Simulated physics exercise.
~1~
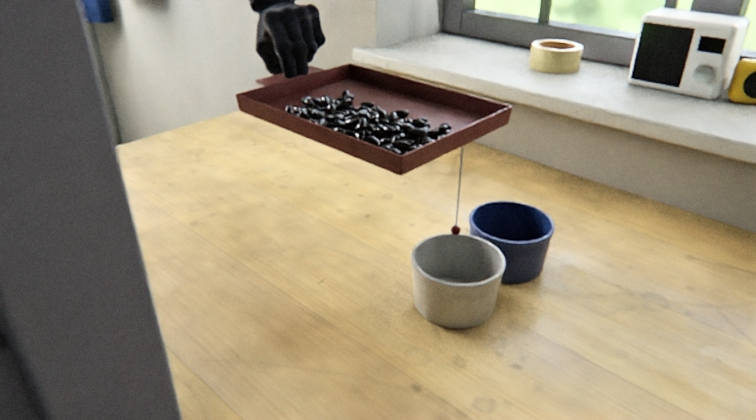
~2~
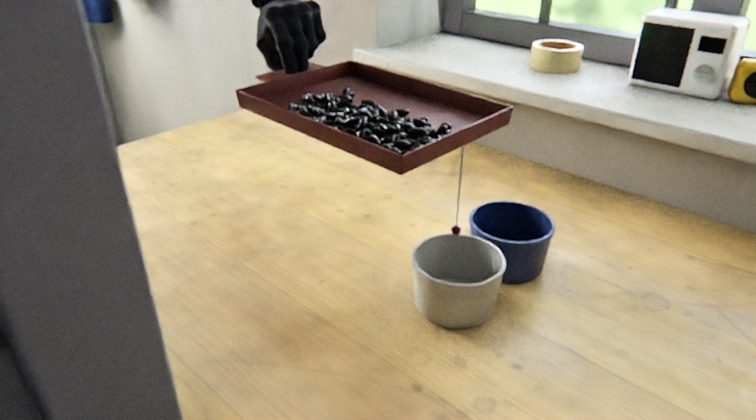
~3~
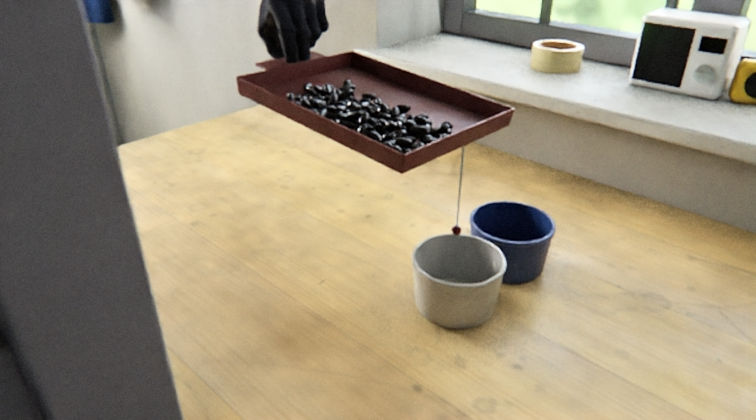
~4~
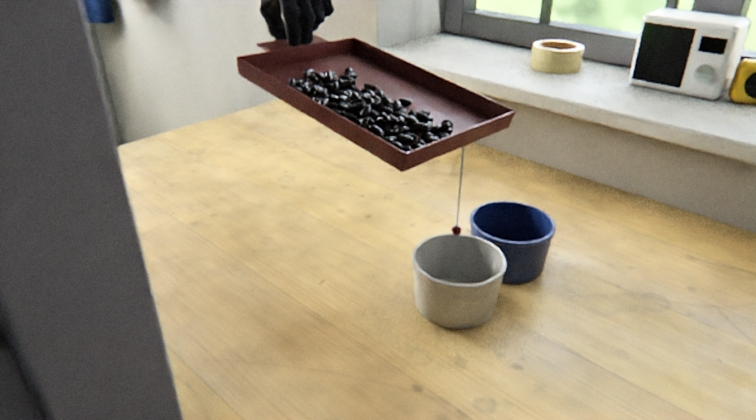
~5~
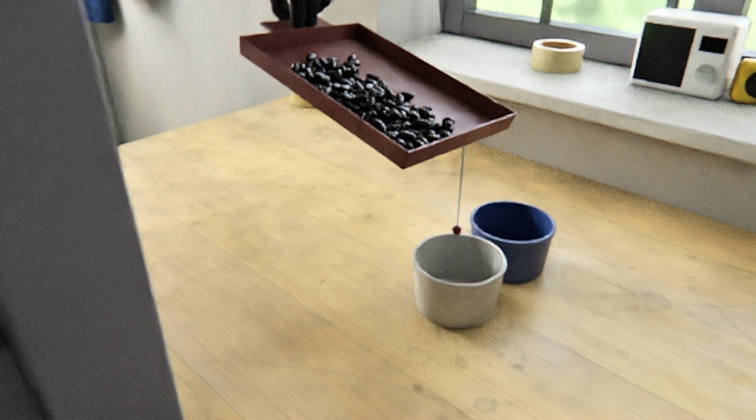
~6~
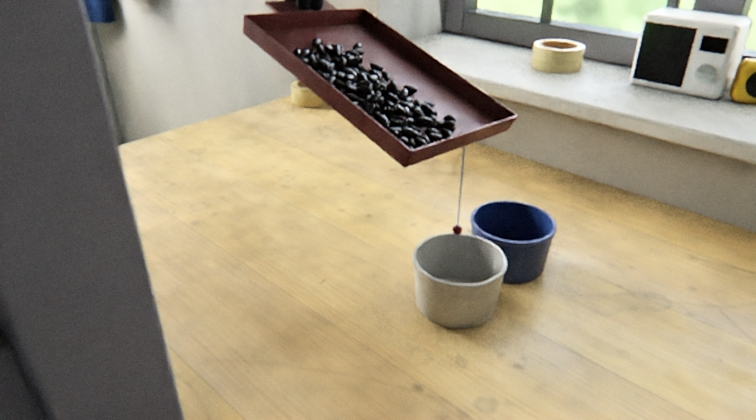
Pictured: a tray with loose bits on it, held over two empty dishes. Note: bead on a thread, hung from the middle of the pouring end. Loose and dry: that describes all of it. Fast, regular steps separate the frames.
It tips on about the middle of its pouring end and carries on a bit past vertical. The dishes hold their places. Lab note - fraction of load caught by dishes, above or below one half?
Above one half.
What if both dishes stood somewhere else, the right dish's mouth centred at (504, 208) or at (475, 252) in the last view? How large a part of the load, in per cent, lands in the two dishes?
First placement: 30 per cent; second placement: 30 per cent.
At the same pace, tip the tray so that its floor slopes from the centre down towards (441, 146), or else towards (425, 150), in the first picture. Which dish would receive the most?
It would be the left-side one to begin with, and after that the left-side one.
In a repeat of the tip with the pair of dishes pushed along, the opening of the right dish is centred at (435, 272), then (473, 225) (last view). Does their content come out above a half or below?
Well, a minority share the first time and a minority share the next.
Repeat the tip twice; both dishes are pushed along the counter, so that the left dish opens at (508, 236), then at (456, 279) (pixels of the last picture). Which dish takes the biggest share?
The dish at left, then the dish at right.
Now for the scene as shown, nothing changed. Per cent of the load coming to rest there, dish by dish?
The share is 20 per cent in the left dish and 50 per cent in the right dish.
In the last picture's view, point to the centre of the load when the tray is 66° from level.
The load is centred about (462, 110).
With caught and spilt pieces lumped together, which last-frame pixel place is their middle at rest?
It settles centred around (512, 268).
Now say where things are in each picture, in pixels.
In the first picture, corners of the pouring end (401, 155) and (510, 106), level; middle of the load (359, 126), black beans; left dish (493, 295); right dish (545, 253); bead on its thread (456, 230).
In the second picture, corners of the pouring end (402, 154) and (510, 107), level; middle of the load (359, 124).
In the third picture, corners of the pouring end (404, 154) and (512, 108), tipped barely, lowest at the right corner; middle of the load (360, 119).
In the fourth picture, corners of the pouring end (406, 152) and (513, 111), tipped a little, lowest at the right corner; middle of the load (362, 110).
In the fifth picture, corners of the pouring end (409, 150) and (514, 113), tipped clearly, lowest at the right corner; middle of the load (364, 101).
In the sixth picture, corners of the pouring end (412, 149) and (515, 115), tipped clearly, lowest at the right corner; middle of the load (367, 93); left dish (495, 295); right dish (546, 253).
Just after the last frame, tray tipped steeply; almost all on the tray; just a few in the air.
A moment on, tray tipped past a quarter turn; roughly a third on the tray; about a tenth in the left dish; roughly a quarter in the right dish; roughly a quarter outside both; roughly a quarter in the air.
Further on, tray tipped past a quarter turn; roughly a quarter in the left dish; roughly half in the right dish; roughly a third outside both.
When it is over, tray tipped past a quarter turn; roughly a quarter in the left dish; roughly half in the right dish; roughly a third outside both.
